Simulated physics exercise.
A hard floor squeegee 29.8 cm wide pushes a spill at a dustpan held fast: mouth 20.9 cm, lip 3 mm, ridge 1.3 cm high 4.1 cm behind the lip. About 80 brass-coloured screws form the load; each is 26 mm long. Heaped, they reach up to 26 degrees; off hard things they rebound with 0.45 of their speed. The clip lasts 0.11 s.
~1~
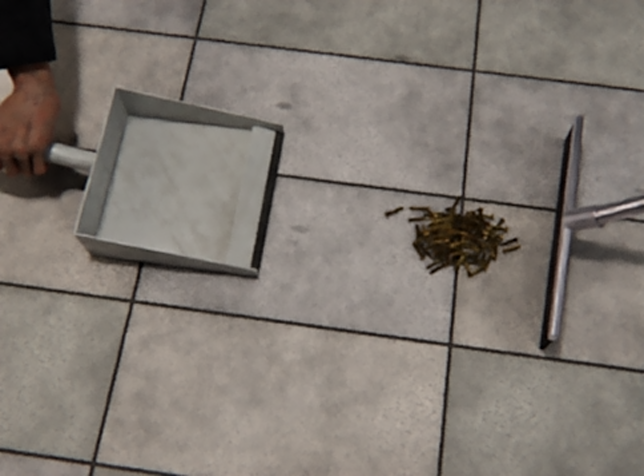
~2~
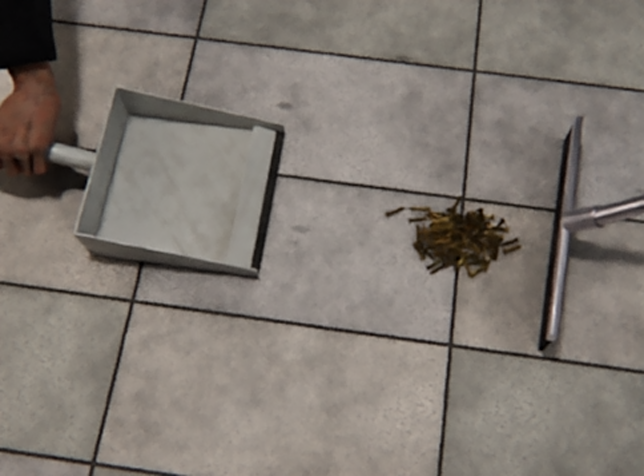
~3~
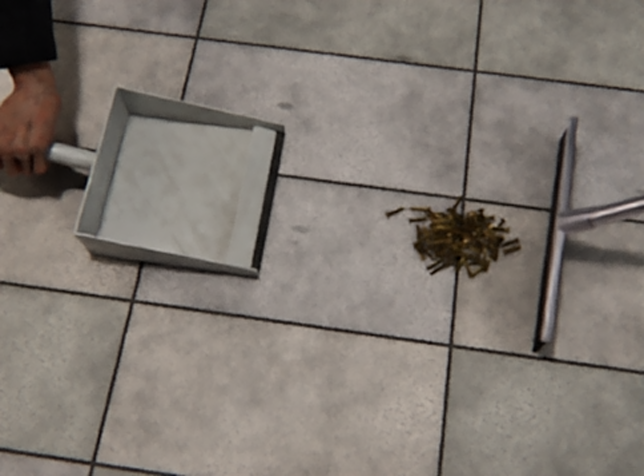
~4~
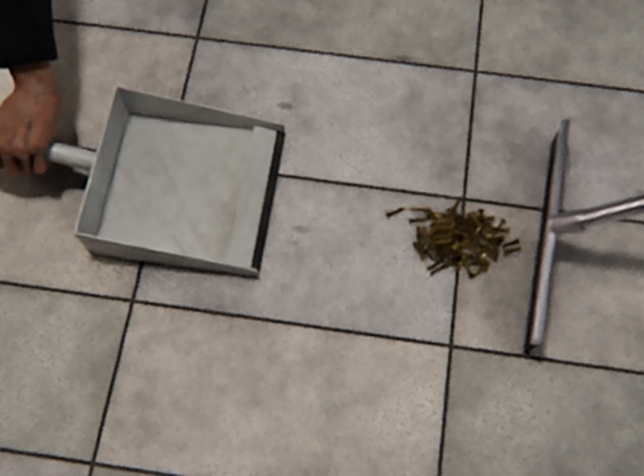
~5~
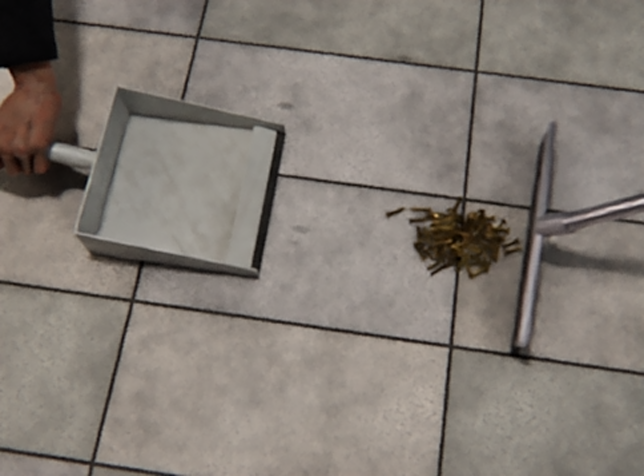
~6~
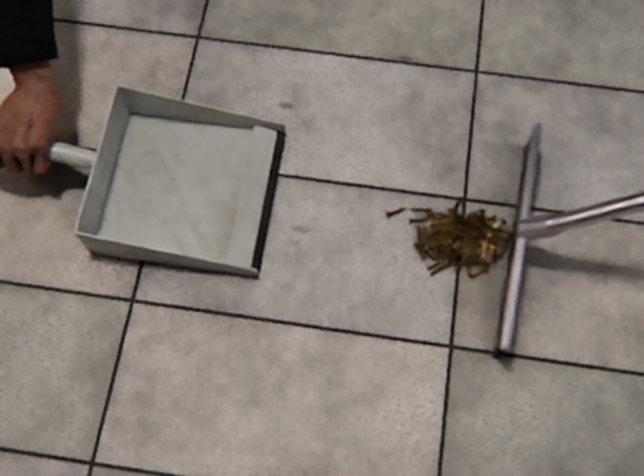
Squeegee sliding left across grey floor tiles to the edge of a small brass-coloured pile, a hand holding a dustpan still.
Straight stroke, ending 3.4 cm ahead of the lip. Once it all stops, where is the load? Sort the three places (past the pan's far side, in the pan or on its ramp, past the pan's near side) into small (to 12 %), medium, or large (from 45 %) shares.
Past the pan's far side: Small. In the pan or on its ramp: Medium. Past the pan's near side: Medium.
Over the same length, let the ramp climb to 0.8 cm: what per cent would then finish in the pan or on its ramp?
It would be roughly 30 percent.
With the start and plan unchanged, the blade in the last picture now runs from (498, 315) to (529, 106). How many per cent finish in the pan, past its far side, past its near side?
The pan gets 55, the far side 5 and the near side 5.
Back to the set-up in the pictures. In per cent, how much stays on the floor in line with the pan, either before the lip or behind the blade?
Some 45 per cent.
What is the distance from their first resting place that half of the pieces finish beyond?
Somewhere around 26 centimetres.
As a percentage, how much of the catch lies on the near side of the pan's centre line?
Share: Approx. 70 %.
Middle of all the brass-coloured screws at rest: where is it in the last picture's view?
Somewhere near (267, 245) in the last picture.
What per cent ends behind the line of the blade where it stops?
Around 0 per cent.
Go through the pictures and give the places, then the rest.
In the first frame, blade from (553, 335) to (578, 123), moved 0.0 cm, 0 of the pieces shifted so far; middle of the pieces at (459, 232); pan at (175, 190).
In the second frame, blade from (552, 336) to (577, 123), moved 0.2 cm, 0 of the pieces shifted so far; middle of the pieces at (460, 232).
In the third frame, blade from (546, 338) to (572, 124), moved 1.0 cm, 0 of the pieces shifted so far; middle of the pieces at (460, 233).
In the fourth frame, blade from (536, 340) to (564, 126), moved 2.1 cm, 0 of the pieces shifted so far; middle of the pieces at (461, 233).
In the fifth frame, blade from (522, 342) to (552, 128), moved 3.8 cm, 0 of the pieces shifted so far; middle of the pieces at (461, 233).
In the sixth frame, blade from (505, 345) to (536, 130), moved 5.9 cm, 2 of the pieces shifted so far; middle of the pieces at (461, 233); pan at (176, 189).
Then, 0.14 s after the last picture, middle of the blade 17 cm from the lip; 0 % over the lip, far side 0 %, near side 5 %.
Then, 0.24 s after the last picture, middle of the blade 8 cm from the lip; 0 % over the lip, far side 0 %, near side 10 %.
Then, 0.47 s after the last picture, middle of the blade 5 cm from the lip; 30 % over the lip, far side 0 %, near side 25 %.
In the end, far side 0 %, pan 30 %, near side 25 %, in front of the lip or behind the blade 45 %.
